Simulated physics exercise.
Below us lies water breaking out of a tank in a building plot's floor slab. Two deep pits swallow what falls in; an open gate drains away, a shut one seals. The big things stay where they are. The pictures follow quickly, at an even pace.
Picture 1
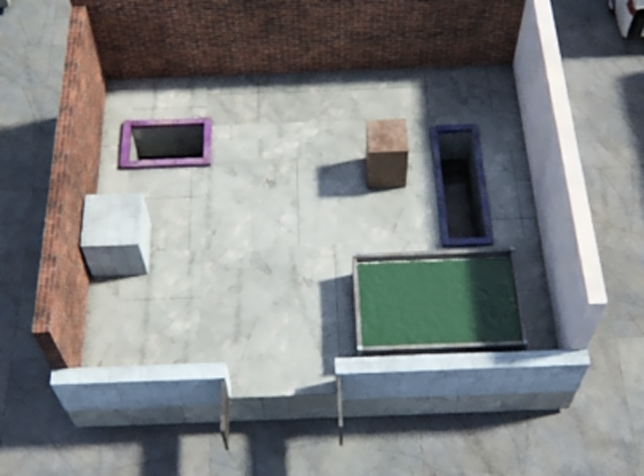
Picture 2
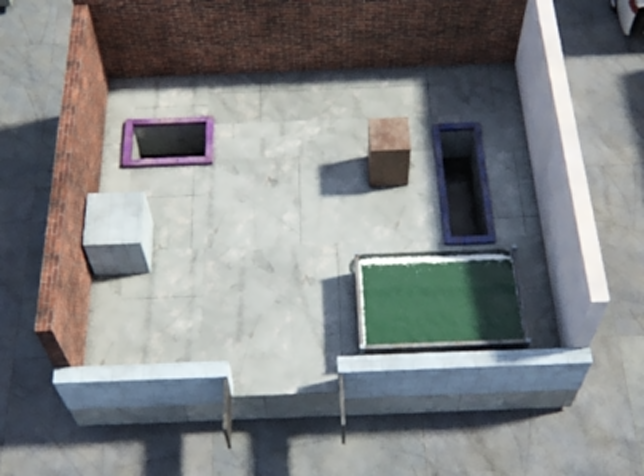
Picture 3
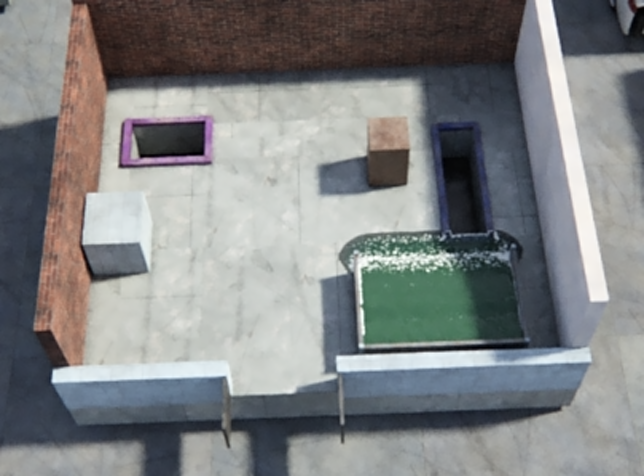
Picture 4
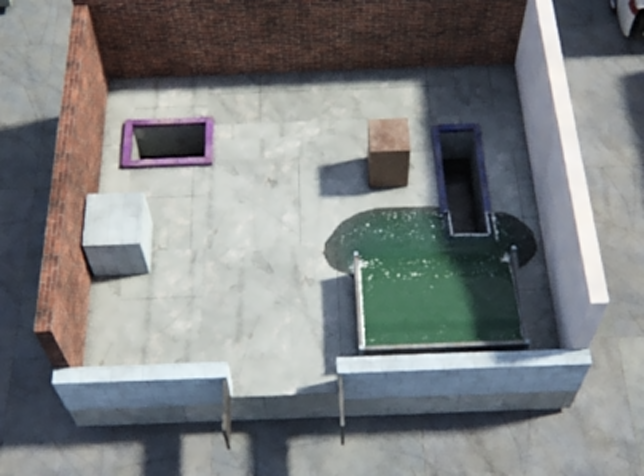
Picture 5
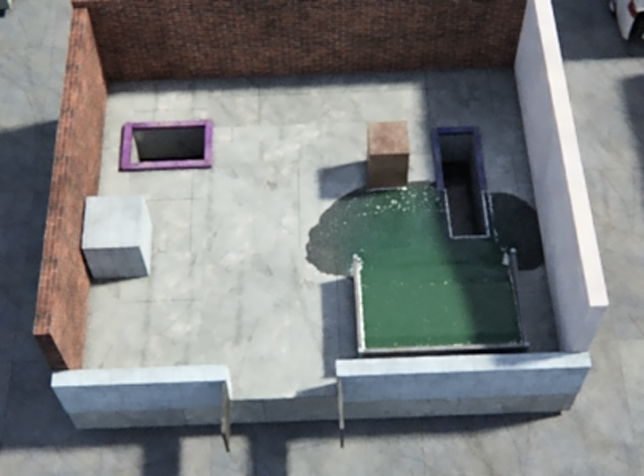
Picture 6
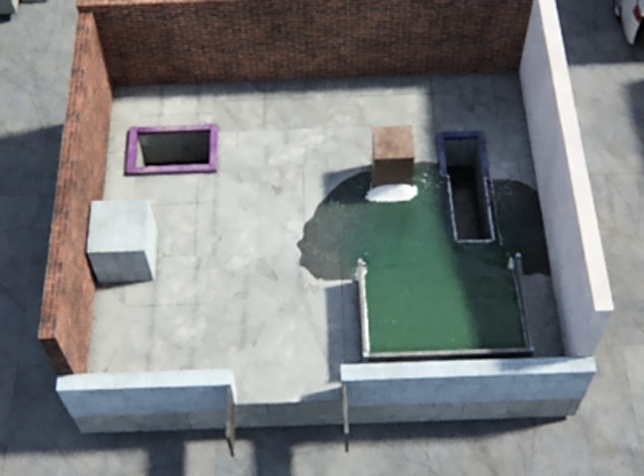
The clip opens on a walled plot seen from above, with still green water in a rectangular tank at the lower right. Water breaks out over the tank's far side, spreads in a dark, widening sheet around the near end of the blue-rimmed pit, then reaches the brown block and foams white against its base.
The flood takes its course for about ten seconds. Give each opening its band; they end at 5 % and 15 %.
In the end: The gate takes not even 5 %; the purple pit takes not even 5 %; the blue pit takes above 15 %.
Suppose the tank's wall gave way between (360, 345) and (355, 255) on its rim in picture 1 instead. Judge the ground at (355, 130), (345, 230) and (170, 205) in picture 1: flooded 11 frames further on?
In that order: Not flooded, no water, under water.
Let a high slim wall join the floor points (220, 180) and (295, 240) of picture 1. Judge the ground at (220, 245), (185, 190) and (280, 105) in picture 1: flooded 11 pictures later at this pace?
In that order: Not flooded, dry, under water.
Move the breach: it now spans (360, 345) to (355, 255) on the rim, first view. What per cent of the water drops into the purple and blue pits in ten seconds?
Per cent: Purple 2, blue 0.
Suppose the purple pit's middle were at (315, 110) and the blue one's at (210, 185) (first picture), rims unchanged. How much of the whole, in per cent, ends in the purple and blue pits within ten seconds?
Per cent: Purple 4, blue 12.
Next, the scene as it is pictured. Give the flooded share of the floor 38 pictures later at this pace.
Near 70 in a hundred.
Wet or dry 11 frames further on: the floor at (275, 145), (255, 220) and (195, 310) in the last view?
As listed: Wet, under water, not flooded.
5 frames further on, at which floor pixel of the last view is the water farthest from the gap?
Around (393, 80).
A moment on, water covers 30 % of the floor; the gate 0 %, the purple pit 0 %, the blue pit 11 %.
Next, water covers 45 % of the floor; the gate 0 %, the purple pit 0 %, the blue pit 18 %.
Then, water covers 60 % of the floor; the gate 0 %, the purple pit 0 %, the blue pit 24 %.
Later, water covers 70 % of the floor; the gate 0 %, the purple pit 1 %, the blue pit 26 %.
In the end, water covers 90 % of the floor; the gate 0 %, the purple pit 1 %, the blue pit 27 %.
